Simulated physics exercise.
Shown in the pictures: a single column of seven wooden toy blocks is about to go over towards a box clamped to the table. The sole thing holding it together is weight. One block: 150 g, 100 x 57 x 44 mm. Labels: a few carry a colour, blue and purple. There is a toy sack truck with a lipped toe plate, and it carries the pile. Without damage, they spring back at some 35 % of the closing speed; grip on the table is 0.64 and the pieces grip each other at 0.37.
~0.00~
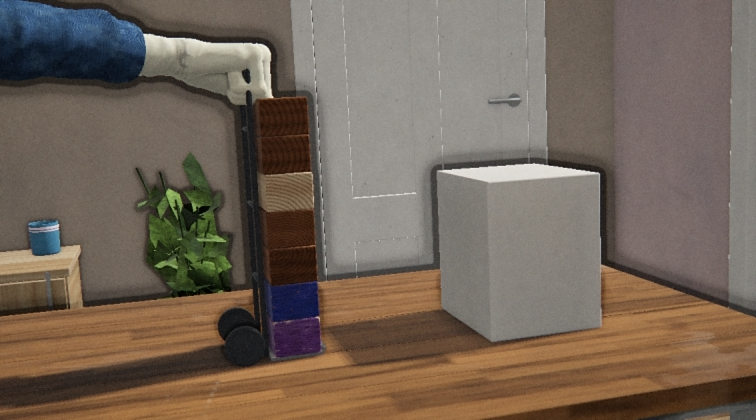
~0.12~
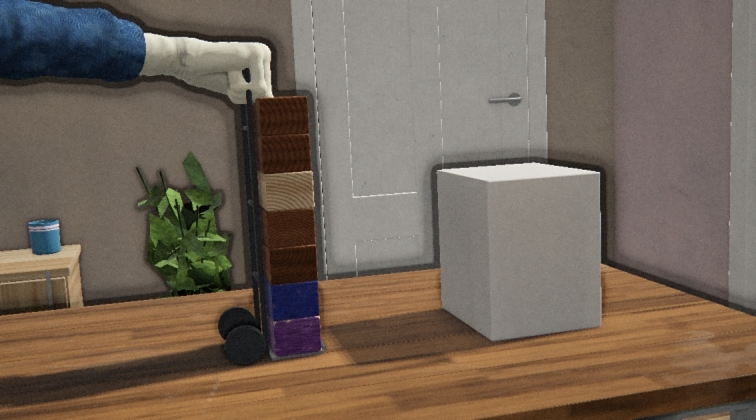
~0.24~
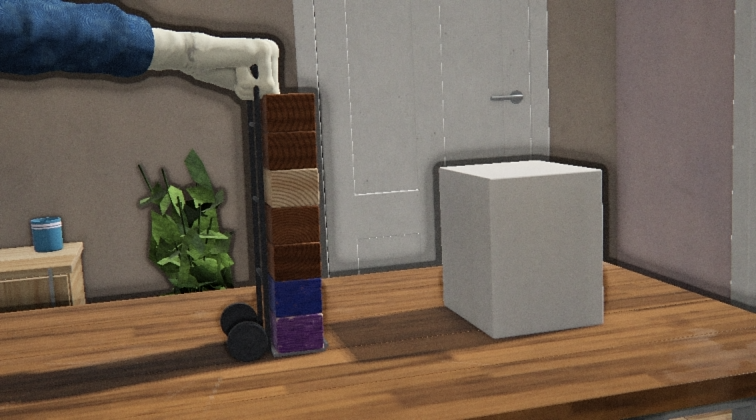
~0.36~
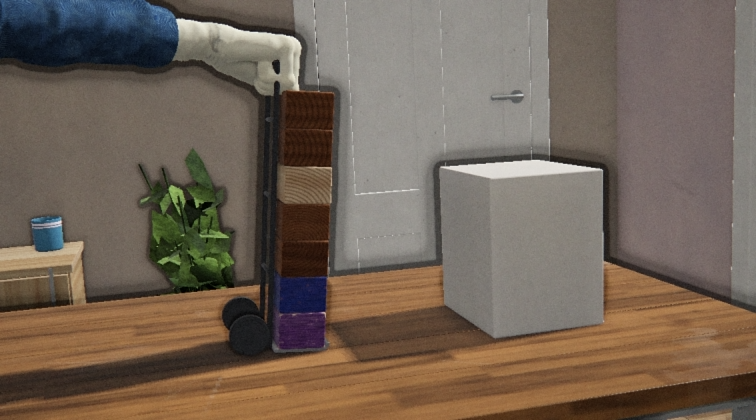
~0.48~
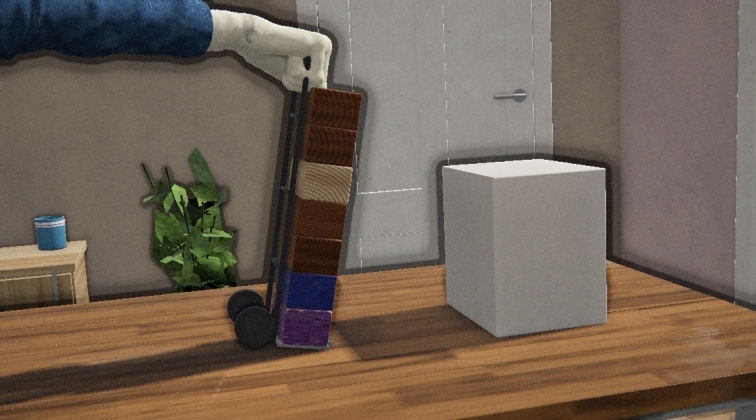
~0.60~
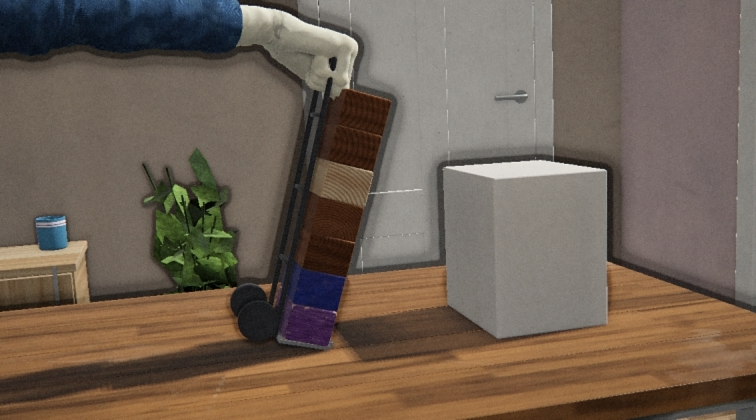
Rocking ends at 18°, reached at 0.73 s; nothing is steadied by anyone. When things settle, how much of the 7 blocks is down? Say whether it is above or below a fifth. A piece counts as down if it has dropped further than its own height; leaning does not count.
My guess is a bigger share than a fifth ends down.
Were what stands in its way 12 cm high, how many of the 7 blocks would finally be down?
5.
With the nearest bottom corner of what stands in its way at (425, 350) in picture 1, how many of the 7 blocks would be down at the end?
1.
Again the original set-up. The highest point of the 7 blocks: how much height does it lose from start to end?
The top ends up some 5 cm lower.
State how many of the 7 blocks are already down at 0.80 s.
Count by then: 2.
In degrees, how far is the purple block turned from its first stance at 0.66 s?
Angle from initial pose, roughly 20 deg - estimate.
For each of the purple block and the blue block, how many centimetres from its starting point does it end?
Result: Purple at 4 cm, blue at 8 cm.
After 0.66 s, none of the 7 blocks down, 7 disturbed; blue block leaning 22°; purple block leaning 22°.
After 0.74 s, none of the 7 blocks down, 7 disturbed; blue block leaning 32°; purple block leaning 32°.
After 0.80 s, 2 of the 7 blocks down; purple block leaning 44°; blue block leaning 44°.
After 0.94 s, 3 of the 7 blocks down; purple block leaning 46°; blue block leaning 46°.
At rest (1.8 s), 4 of the 7 blocks down; blue block leaning 49°, 17 mm lower; purple block leaning 49°. That is 57 per cent. As the last picture would show them, middles, blue block near (354, 296), purple block near (317, 309).
